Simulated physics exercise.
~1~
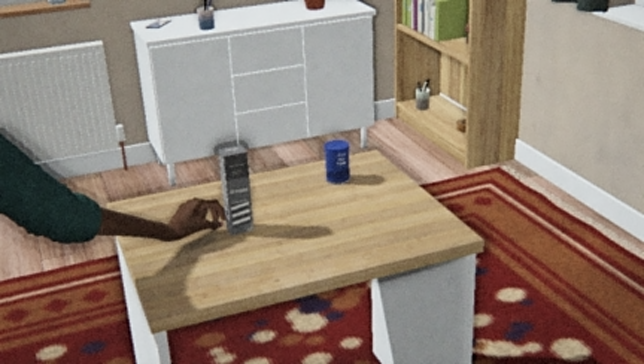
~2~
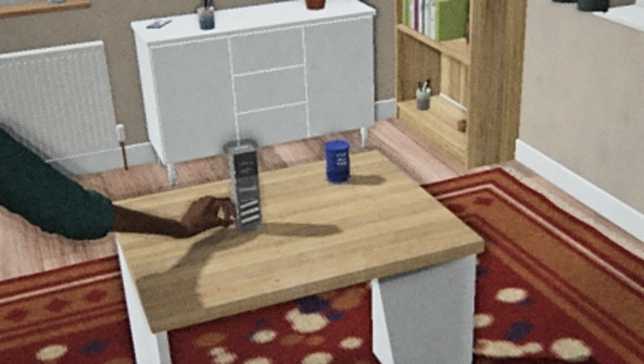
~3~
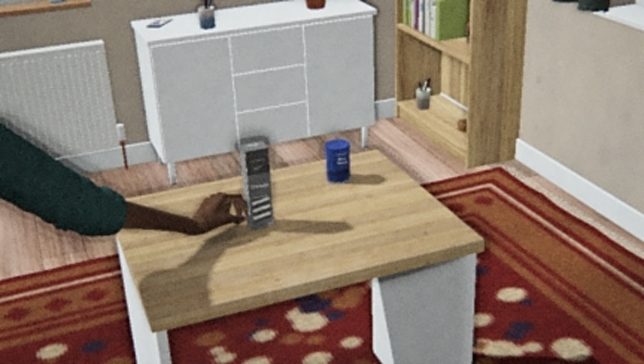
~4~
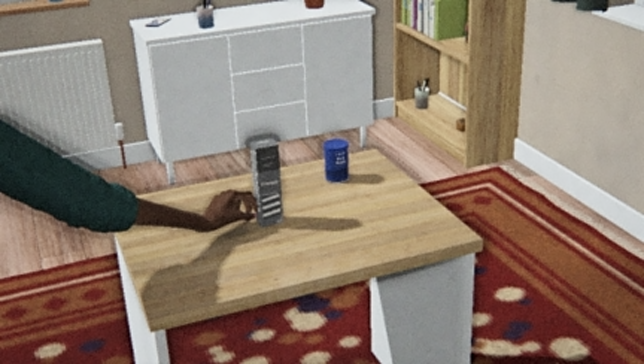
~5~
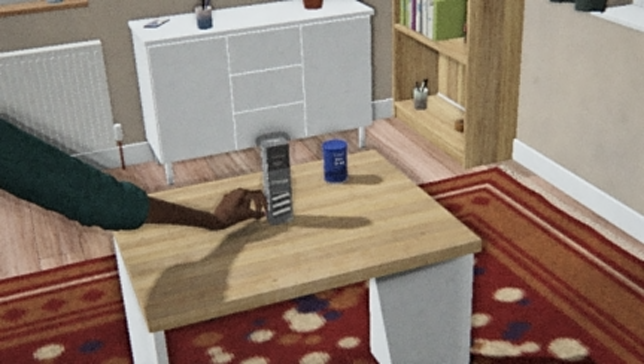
In a living room with a patterned red rug, a wooden-topped table stands before a white cabinet, holding a tall grey carton and a blue tin. An arm in a dark green sleeve reaches in from the left, its fingertip low against the carton. The hand pushes, and the carton slides to the right across the tabletop, staying upright. It keeps moving in small, steady steps toward the tin, which stays in its place. By the end, the carton stands upright nearer the tin without touching it, the hand still beside it.
